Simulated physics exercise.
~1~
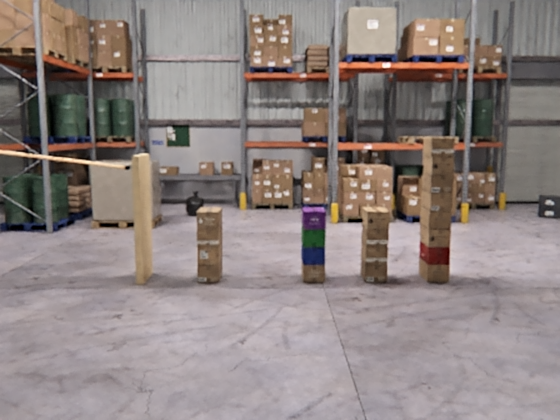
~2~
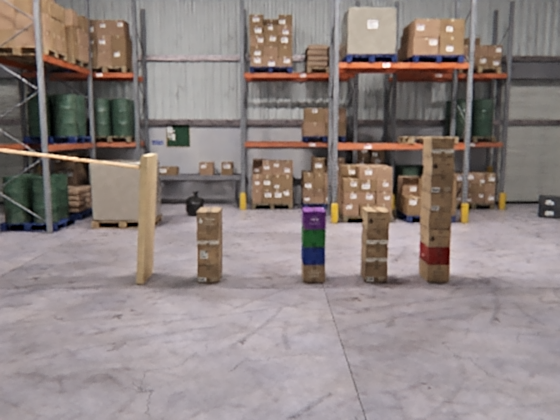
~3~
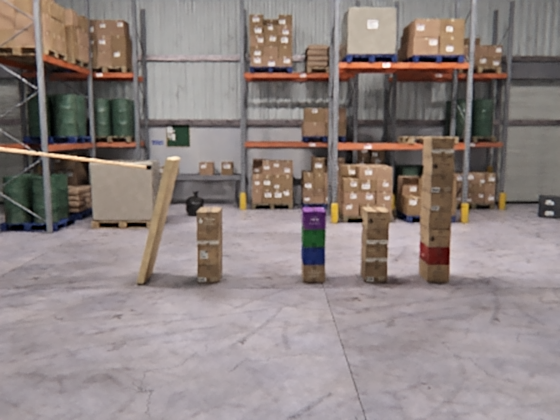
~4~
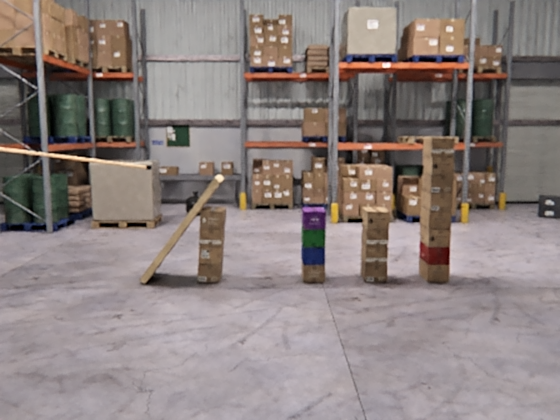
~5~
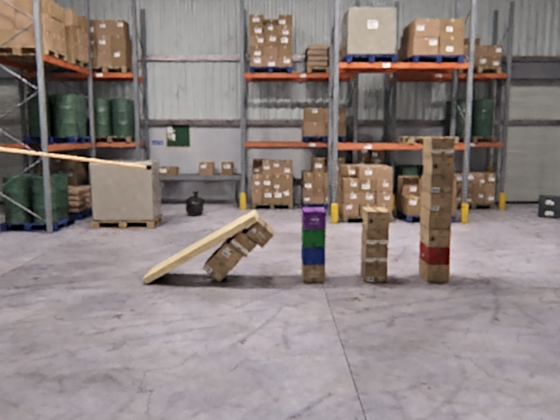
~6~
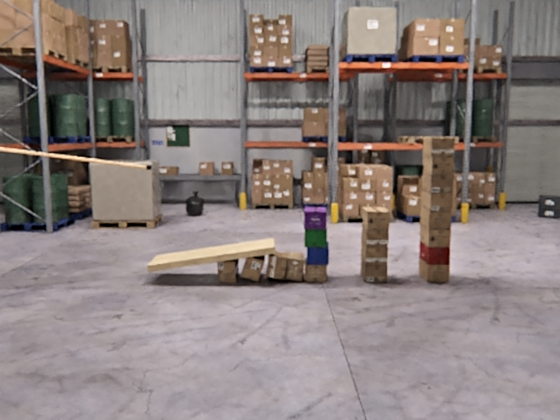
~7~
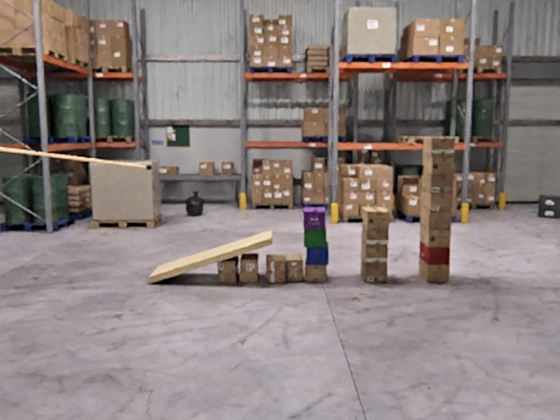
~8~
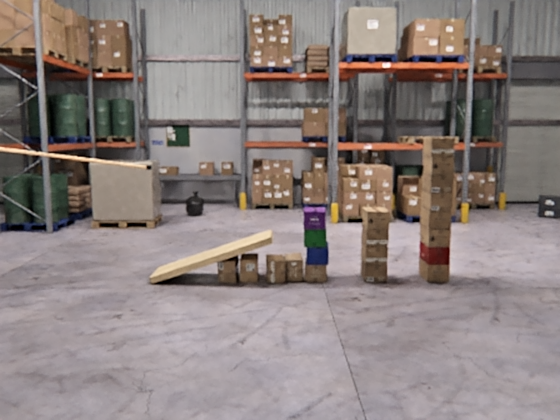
Wooden board tipping right in a warehouse, toppling the first carton column against the purple-topped stack, which stays standing.
